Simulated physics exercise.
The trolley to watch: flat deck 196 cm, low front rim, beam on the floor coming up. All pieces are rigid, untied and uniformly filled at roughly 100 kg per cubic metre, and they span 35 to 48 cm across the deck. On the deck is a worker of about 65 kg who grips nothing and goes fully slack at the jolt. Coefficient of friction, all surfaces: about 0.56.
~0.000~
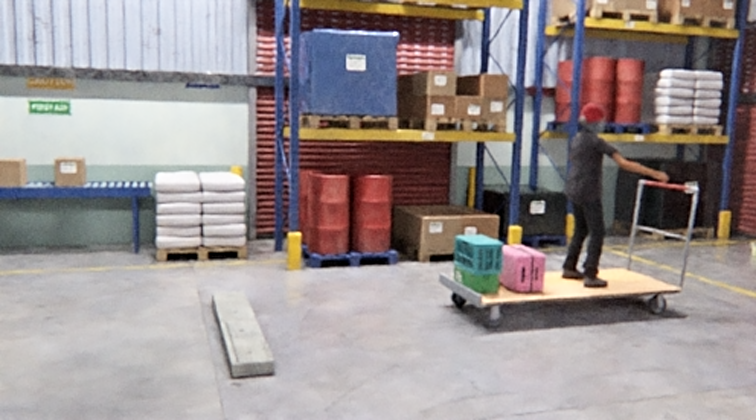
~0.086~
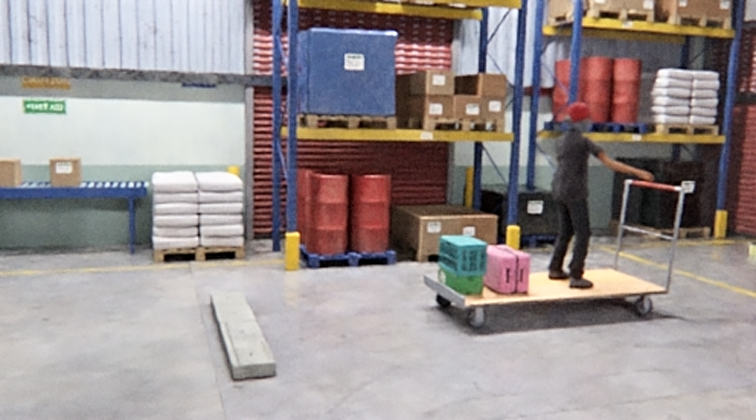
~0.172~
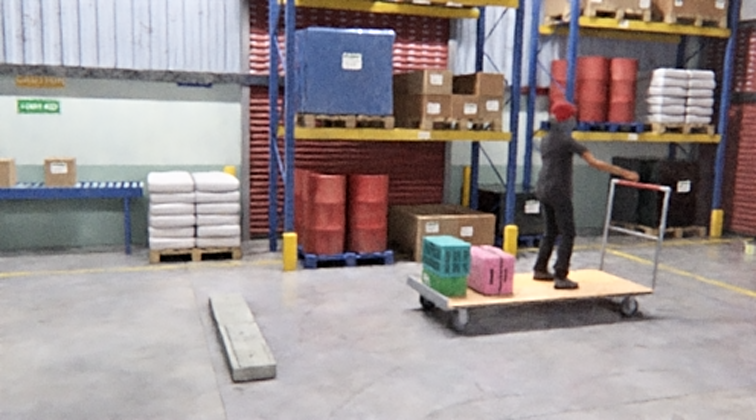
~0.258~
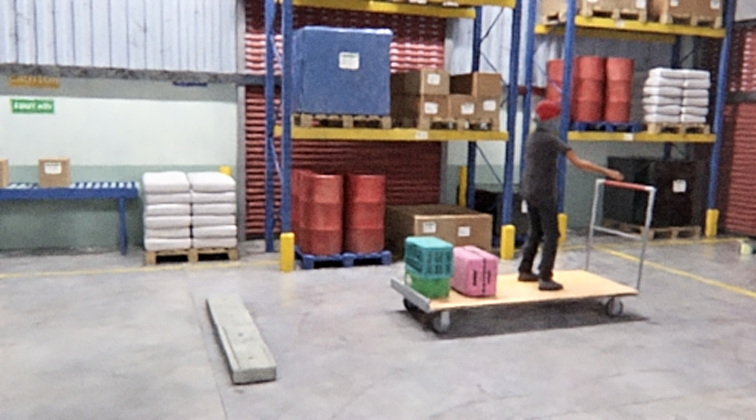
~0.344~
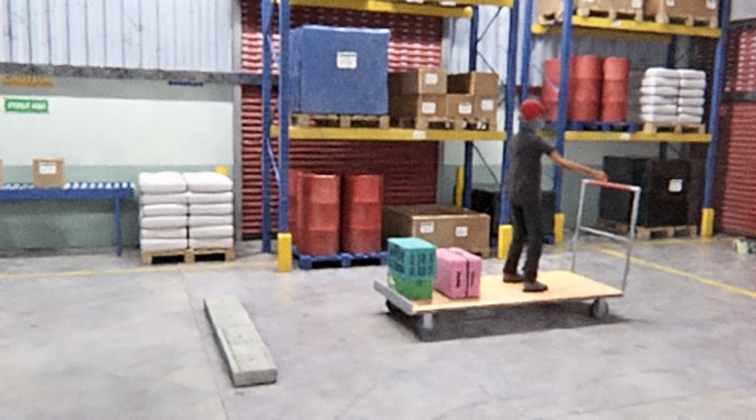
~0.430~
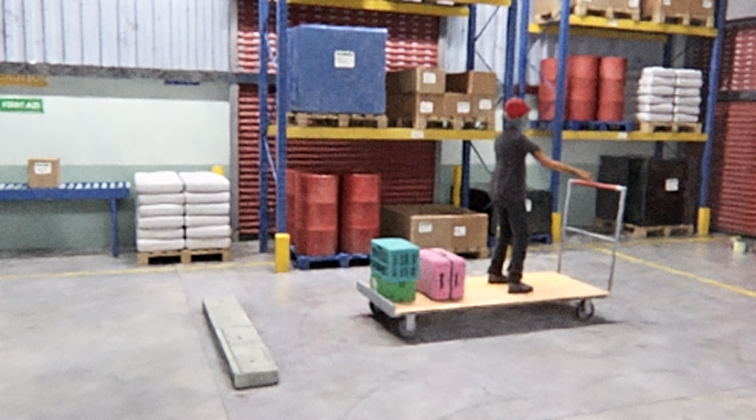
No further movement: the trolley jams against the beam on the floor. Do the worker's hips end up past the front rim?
No.
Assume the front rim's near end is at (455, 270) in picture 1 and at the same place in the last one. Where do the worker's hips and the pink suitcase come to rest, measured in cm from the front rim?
The hips would end up 30 cm past the front rim, and the pink one 20 cm past it.
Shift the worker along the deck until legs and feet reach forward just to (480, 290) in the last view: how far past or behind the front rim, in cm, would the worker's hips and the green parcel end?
Hips 0 past, green 20 behind.
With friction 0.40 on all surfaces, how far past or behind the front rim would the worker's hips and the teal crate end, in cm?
You'd find the hips 20 behind and the teal piece 70 past.
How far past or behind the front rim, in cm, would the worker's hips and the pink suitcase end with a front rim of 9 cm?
With that rim, the hips stay 30 cm behind and pink stays 40 cm behind.
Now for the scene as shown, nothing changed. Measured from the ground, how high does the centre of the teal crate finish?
Roughly 15 centimetres.
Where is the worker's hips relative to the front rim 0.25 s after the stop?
Roughly 70 cm short of the front rim.
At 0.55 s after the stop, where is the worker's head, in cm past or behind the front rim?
The head is some 50 cm back from the front rim.
Impact comes at 1.03 s.
After 1.58 s the worker's hips are 41 cm behind the rim, near (295, 246) in the last picture's view.
After 2.03 s the worker's hips are 34 cm behind the rim, near (286, 248) in the last picture's view.
When all is still (3.9 s), past the rim, teal crate; behind it, green parcel, pink suitcase and the worker's hips.
